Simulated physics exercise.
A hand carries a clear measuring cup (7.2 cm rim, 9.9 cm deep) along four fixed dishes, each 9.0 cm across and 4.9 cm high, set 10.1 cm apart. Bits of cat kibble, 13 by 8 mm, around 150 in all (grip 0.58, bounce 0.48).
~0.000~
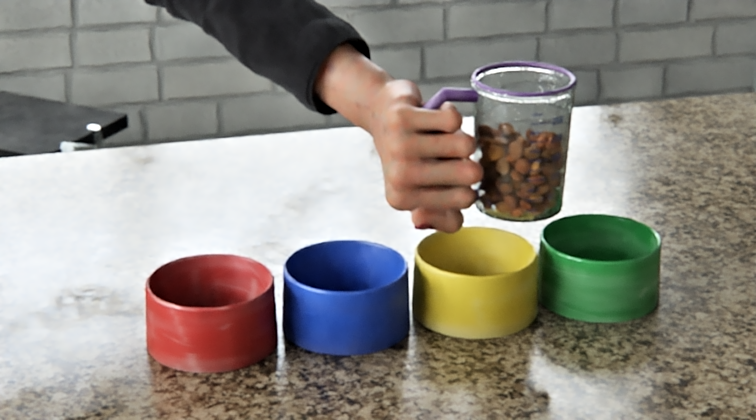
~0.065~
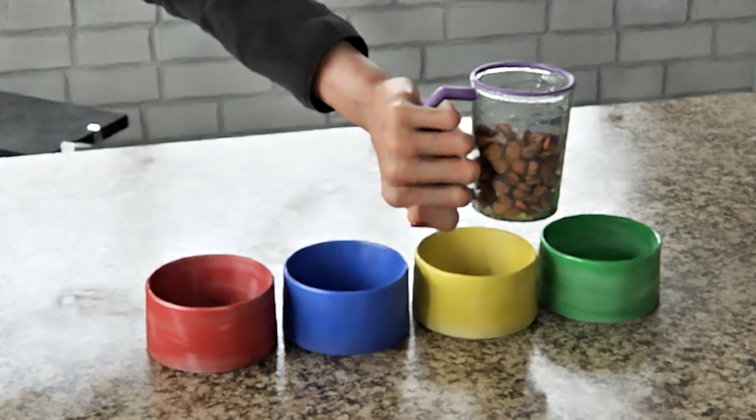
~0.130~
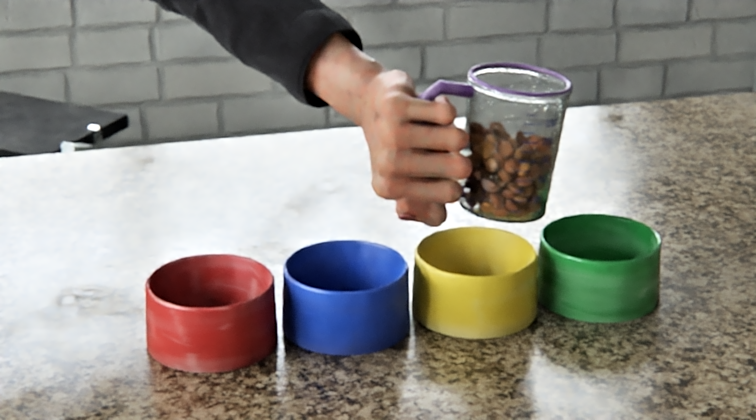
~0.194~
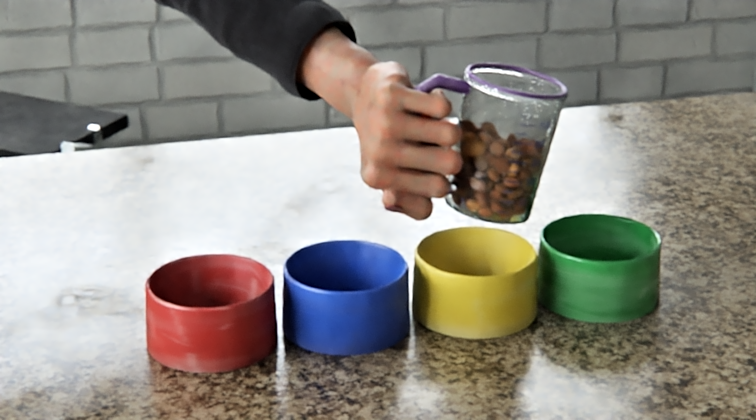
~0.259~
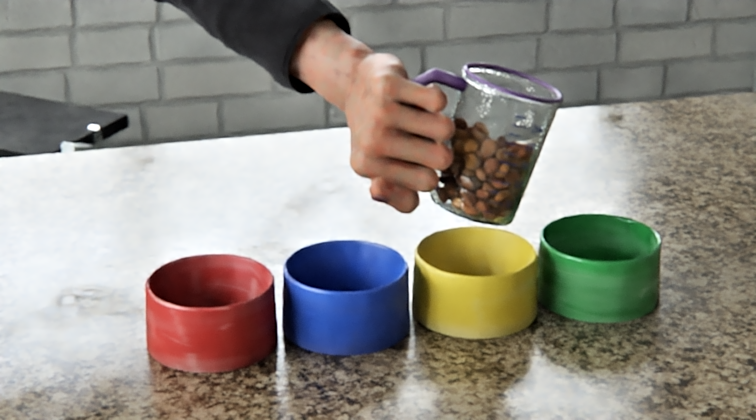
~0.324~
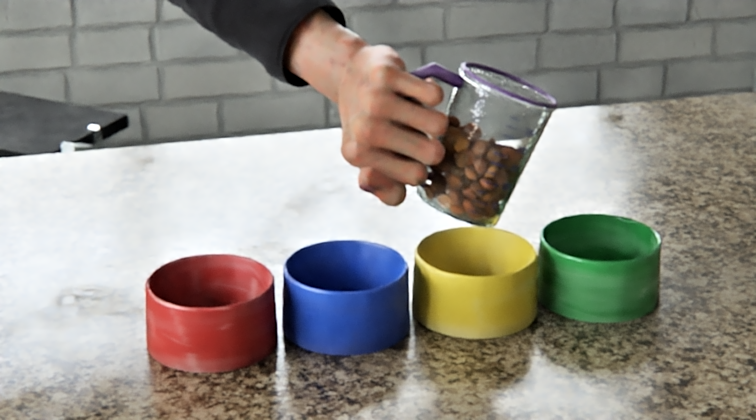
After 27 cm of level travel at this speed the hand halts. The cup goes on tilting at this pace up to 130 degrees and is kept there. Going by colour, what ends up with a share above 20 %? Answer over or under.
Red: Under, blue: Over, green: Under, yellow: Under, counter: Under.
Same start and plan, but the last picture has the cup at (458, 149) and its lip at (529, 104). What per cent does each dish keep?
Red 90; blue 10; green 0; yellow 0.
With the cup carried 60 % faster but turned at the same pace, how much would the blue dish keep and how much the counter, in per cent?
In that case blue 0; counter 0.
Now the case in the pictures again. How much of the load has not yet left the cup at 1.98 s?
Roughly 0 per cent.
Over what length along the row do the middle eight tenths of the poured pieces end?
Roughly 5 cm.
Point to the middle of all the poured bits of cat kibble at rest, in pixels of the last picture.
At about (346, 299).
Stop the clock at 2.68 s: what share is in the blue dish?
Some 95 per cent.
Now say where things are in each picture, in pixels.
In the first picture, cup at (521, 143), tilt 0 degrees, lip at (571, 75), moved 0.0 cm; middle of the pieces at (515, 172); green dish at (600, 238); yellow dish at (476, 252); blue dish at (346, 266); red dish at (210, 281).
In the second picture, cup at (519, 143), tilt 1 degrees, lip at (570, 76), moved 0.2 cm; middle of the pieces at (512, 172).
In the third picture, cup at (511, 144), tilt 6 degrees, lip at (566, 81), moved 0.8 cm; middle of the pieces at (502, 172).
In the fourth picture, cup at (502, 145), tilt 11 degrees, lip at (562, 86), moved 1.5 cm; middle of the pieces at (491, 172).
In the fifth picture, cup at (492, 146), tilt 17 degrees, lip at (557, 92), moved 2.3 cm; middle of the pieces at (479, 172).
In the sixth picture, cup at (483, 146), tilt 22 degrees, lip at (552, 99), moved 3.0 cm; middle of the pieces at (467, 172); green dish at (600, 238); yellow dish at (476, 252); blue dish at (346, 266); red dish at (210, 281). The cup turns about 85 degrees a second and travels 11 cm a second.
After 1.32 s, tilt 106 degrees; cup holds 100 %.
After 1.98 s, tilt 130 degrees; cup holds 0 %, blue 95 %.
After 2.68 s, tilt 130 degrees; cup holds 0 %, blue 95 %.
By 3.0 s all is still; red 0 %, blue 95 %, green 0 %, yellow 0 %, counter 0 %.
